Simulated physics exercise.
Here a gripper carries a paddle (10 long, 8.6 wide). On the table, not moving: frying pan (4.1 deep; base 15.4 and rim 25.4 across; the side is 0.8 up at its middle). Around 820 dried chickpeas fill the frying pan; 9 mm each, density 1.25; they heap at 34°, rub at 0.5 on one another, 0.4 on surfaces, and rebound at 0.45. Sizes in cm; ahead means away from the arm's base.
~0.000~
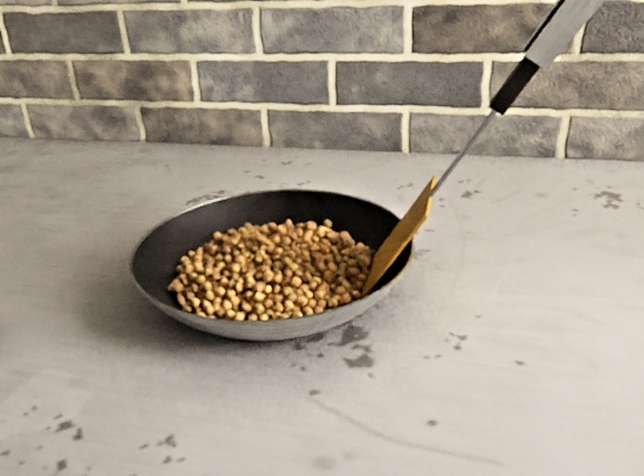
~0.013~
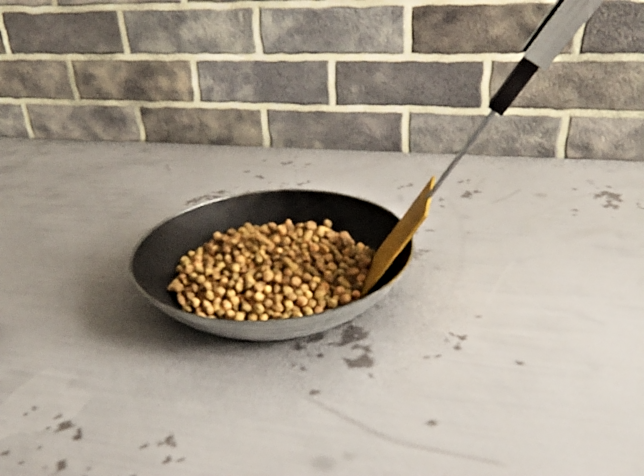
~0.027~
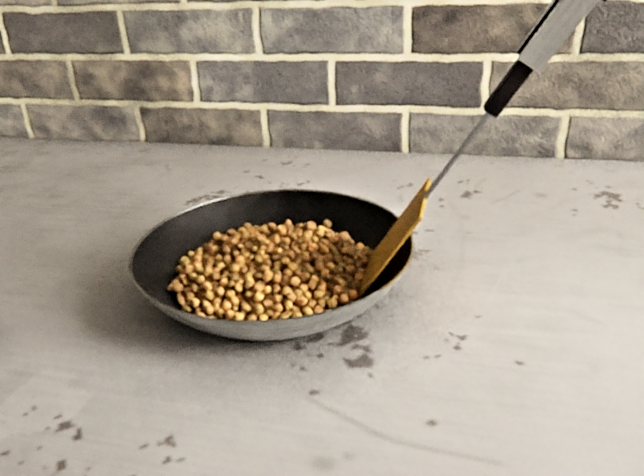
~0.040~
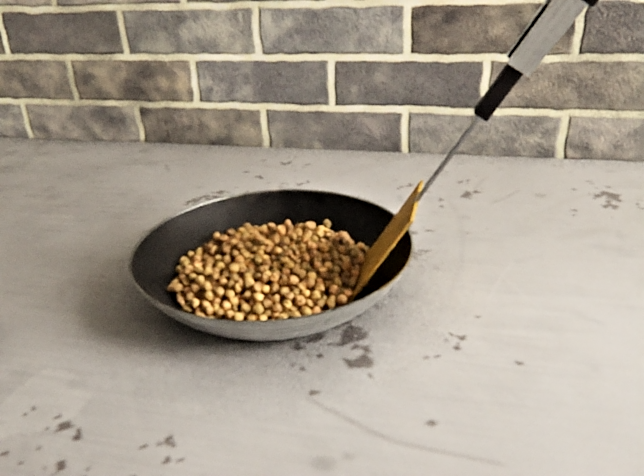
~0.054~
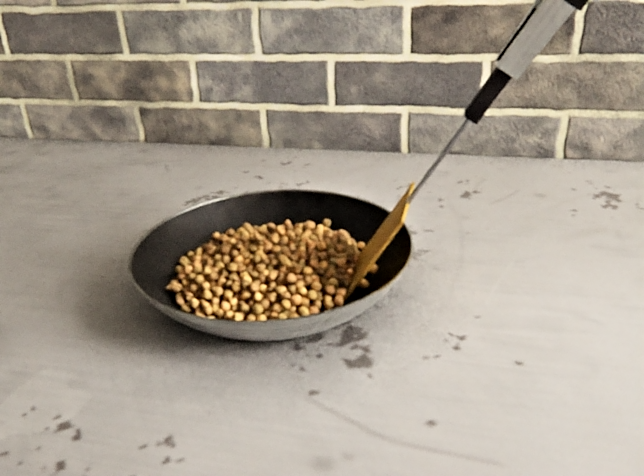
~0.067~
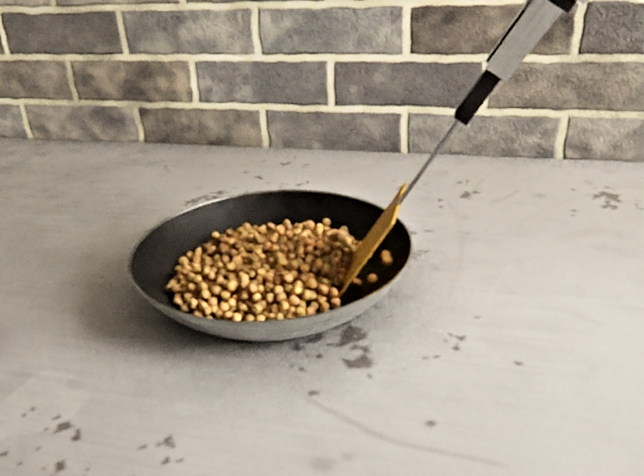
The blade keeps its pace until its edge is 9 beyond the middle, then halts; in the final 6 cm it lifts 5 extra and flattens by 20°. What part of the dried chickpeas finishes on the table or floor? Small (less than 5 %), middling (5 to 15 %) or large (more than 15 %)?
A middling share, 5 to 15 %, ends on the table or floor.
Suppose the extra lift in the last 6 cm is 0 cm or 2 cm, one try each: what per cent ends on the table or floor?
About 15 and 15 per cent.
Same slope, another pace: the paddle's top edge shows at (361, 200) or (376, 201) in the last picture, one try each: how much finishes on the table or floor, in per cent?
Some 25 and 20 per cent.
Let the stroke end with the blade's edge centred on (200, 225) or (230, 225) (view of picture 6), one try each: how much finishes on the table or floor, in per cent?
Some 5 and 0 per cent.
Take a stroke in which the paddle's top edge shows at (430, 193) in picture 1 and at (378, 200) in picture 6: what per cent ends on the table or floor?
Some 20 per cent.
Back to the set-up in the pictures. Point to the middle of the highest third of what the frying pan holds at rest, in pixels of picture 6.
Around (188, 255).
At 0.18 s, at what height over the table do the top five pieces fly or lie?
Some 5 cm.
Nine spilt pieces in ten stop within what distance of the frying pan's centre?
Roughly 35 cm.
After 0.18 s, sloping 58°, highest piece 7 above the table; 815 in the frying pan, 2 on the blade or in flight.
After 0.28 s, sloping 51°, highest piece 5 above the table; 815 in the frying pan, 2 on the table or floor.
After 0.54 s, sloping 38°, highest piece 5 above the table; 743 in the frying pan, 74 on the table or floor.
After 1.59 s, sloping 38°, highest piece 5 above the table; 743 in the frying pan, 74 on the table or floor.
In the end, 743 in the frying pan, 74 on the table or floor. That is 9 % on the table or floor.
